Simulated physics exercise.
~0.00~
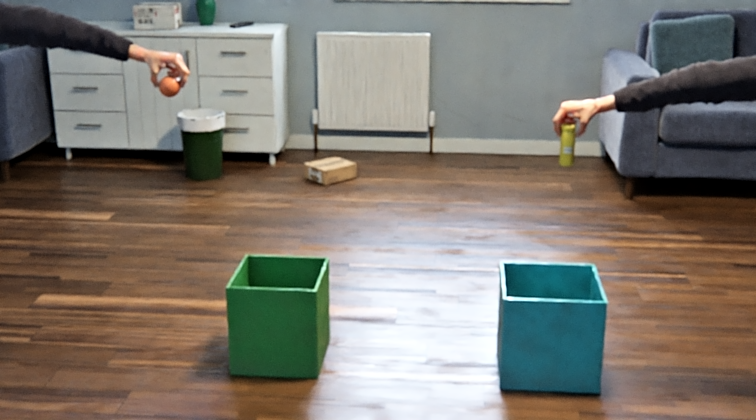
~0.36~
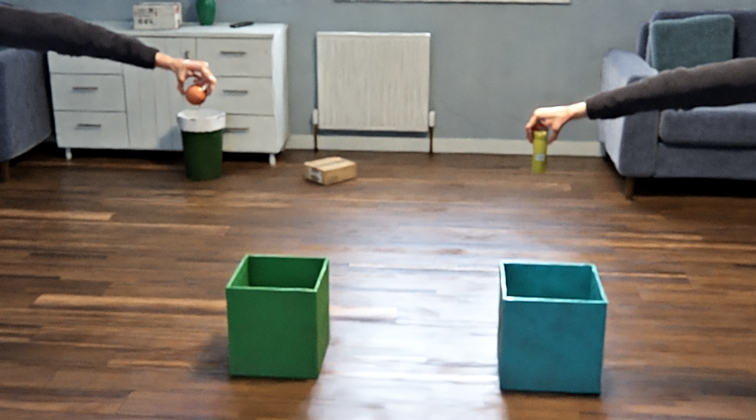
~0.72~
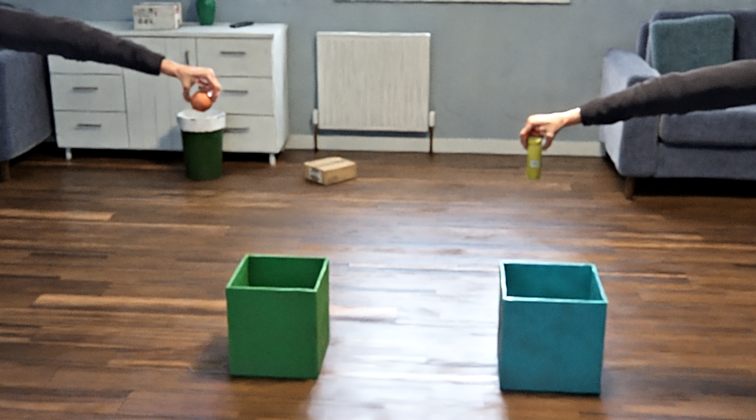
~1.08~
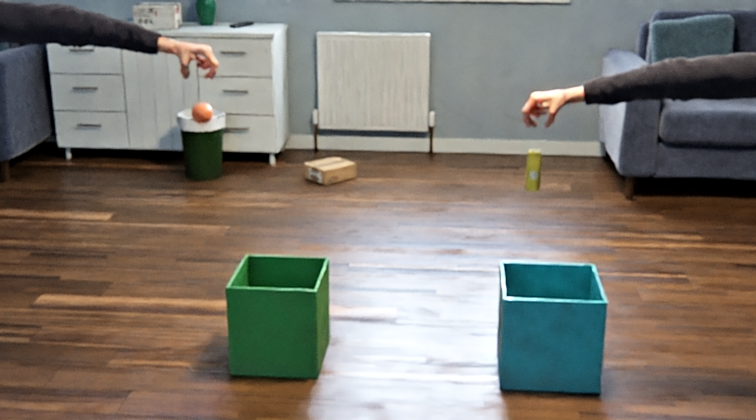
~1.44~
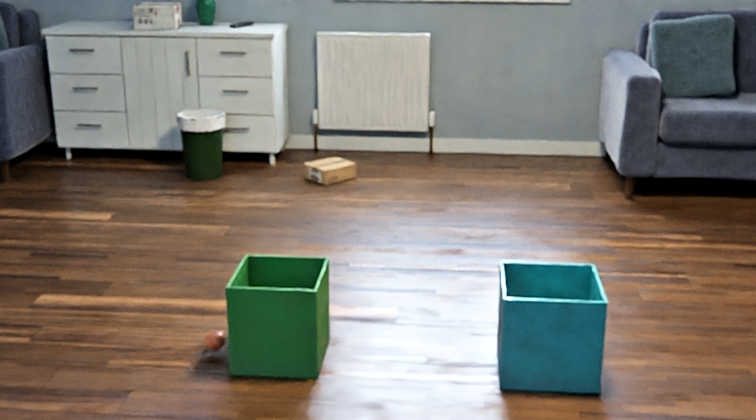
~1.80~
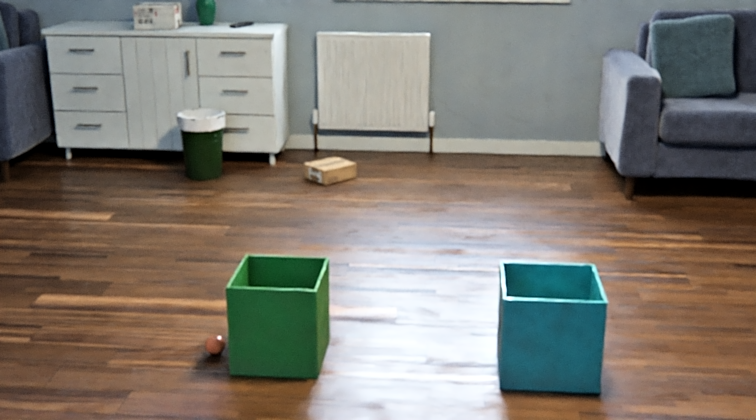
In a living room with a wooden floor, two hands held an orange tomato and a yellow shaker above a green box and a blue one, then let go; the tomato landed on the floor left of the green box, while the shaker dropped into the blue one.
